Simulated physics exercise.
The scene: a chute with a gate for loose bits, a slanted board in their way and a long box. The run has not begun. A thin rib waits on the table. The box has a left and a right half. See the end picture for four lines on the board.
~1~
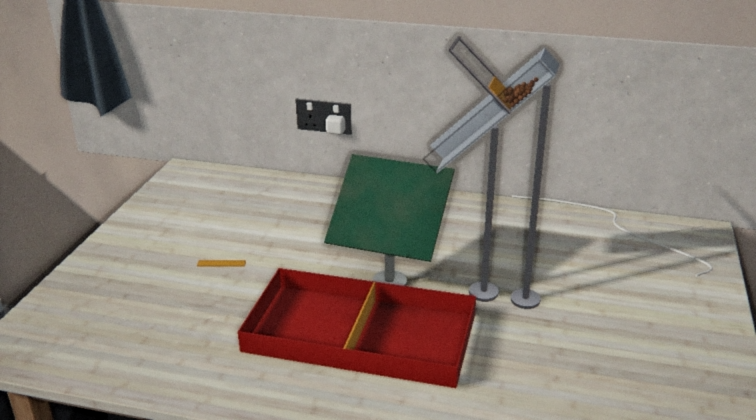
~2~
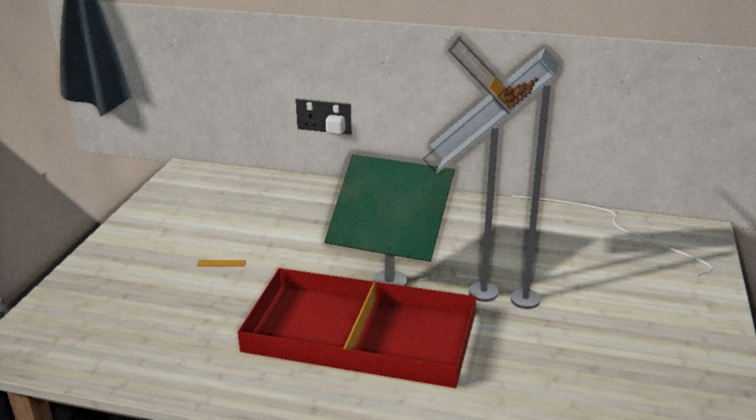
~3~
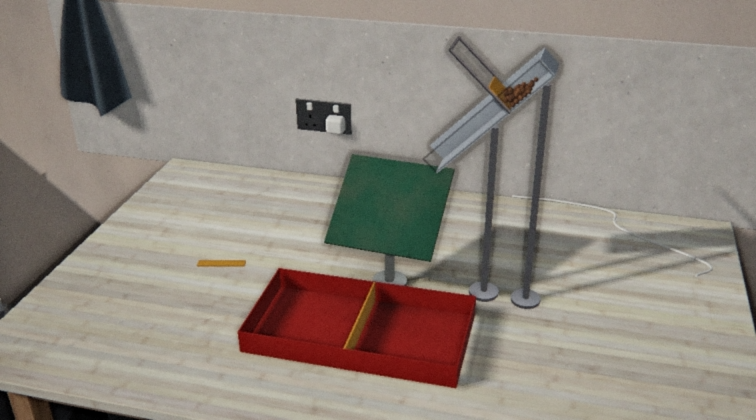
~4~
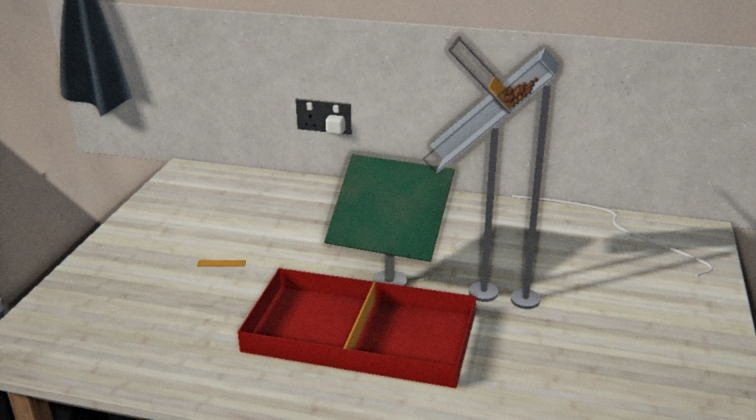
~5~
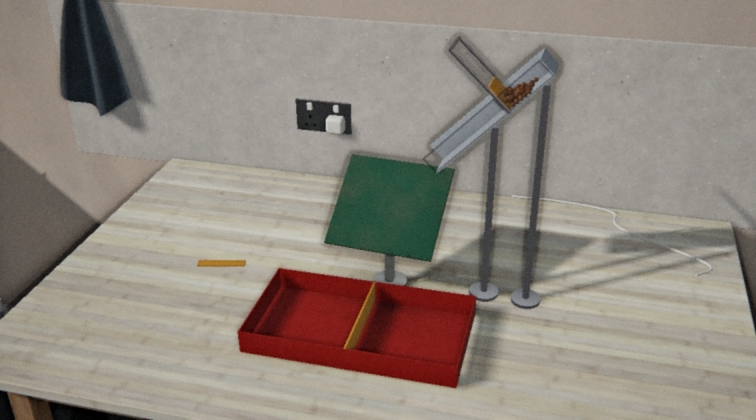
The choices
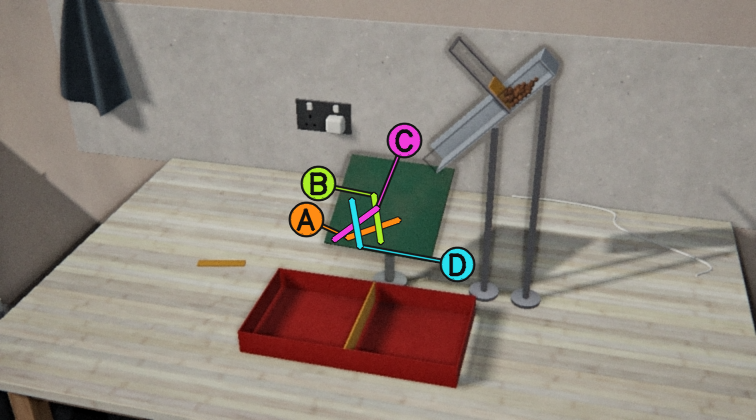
We see small brown pieces resting behind a closed gate in a sloping chute on two posts, above a tilted green board and a divided red box; a thin yellowish strip lies on the table, and nothing visibly moves.
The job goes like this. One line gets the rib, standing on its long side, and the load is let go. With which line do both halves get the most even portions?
Go for D.
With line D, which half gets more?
The right half.
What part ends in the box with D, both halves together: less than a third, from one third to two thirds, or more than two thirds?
Line D gives more than two thirds.
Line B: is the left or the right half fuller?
Right.
On the marked copy, line A from (398, 220) to (348, 237); line B from (373, 195) to (380, 241); line C from (376, 208) to (334, 239); line D from (351, 200) to (359, 246).
If A is chosen, of what is caught, the bulk in the left half, a small share in the right.
If B is chosen, of what is caught, a small share in the left half, all but a few in the right.
If C is chosen, of what is caught, the bulk in the left half, a small share in the right.
If D is chosen, of what is caught, close to a third in the left half, close to two thirds in the right.
